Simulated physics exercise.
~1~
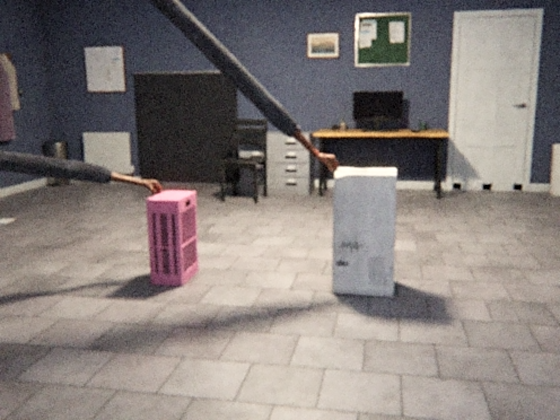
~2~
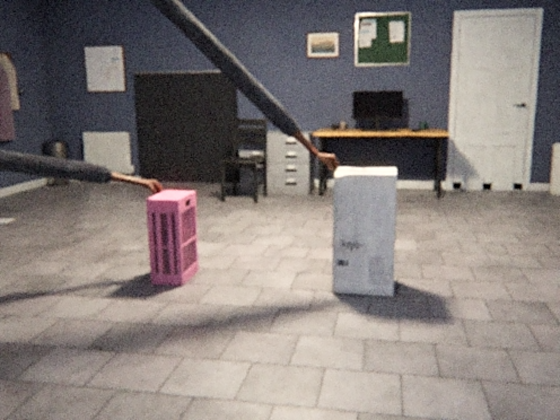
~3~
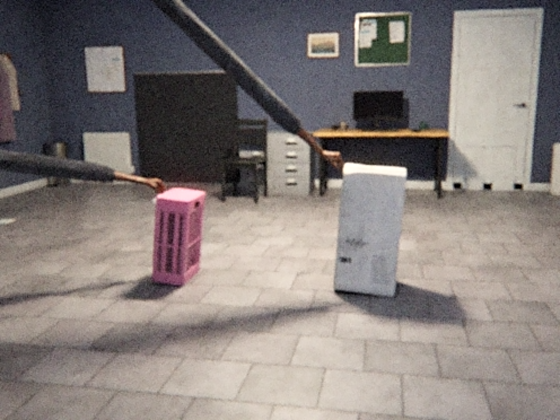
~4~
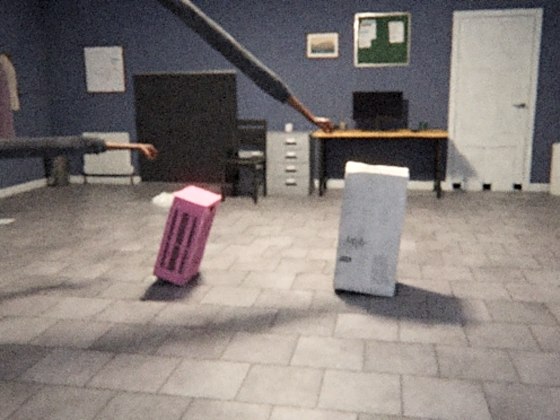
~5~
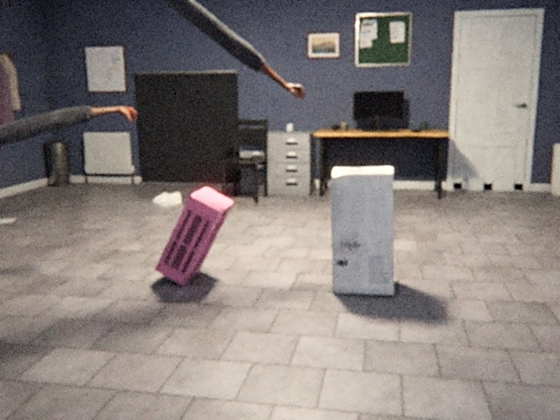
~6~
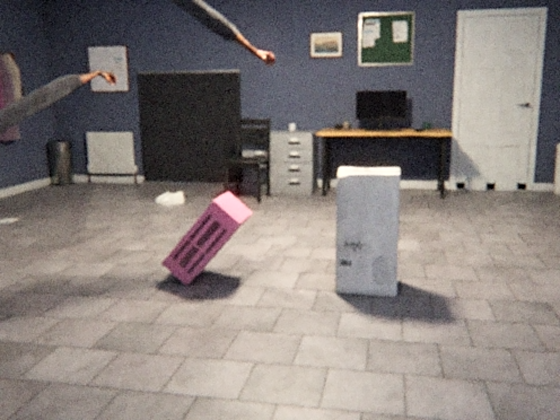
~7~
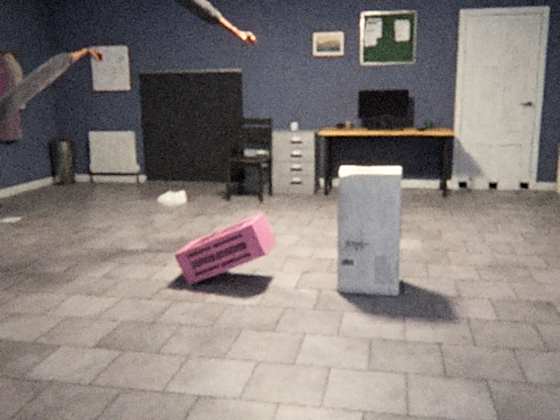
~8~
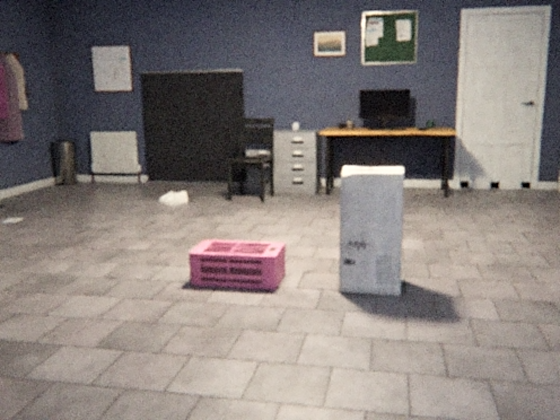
A pink crate and a taller white parcel stand upright on a grey tiled floor, each with a hand reaching in from the left to its top. The hands give both a quick shove to the right, and the two begin to tip. As the arms draw back, the crate leans further and further, while the parcel tilts only slightly and rocks back upright. The crate keeps toppling to the right until it drops onto its side. At the end it lies flat on the floor, with the white parcel still standing beside it.
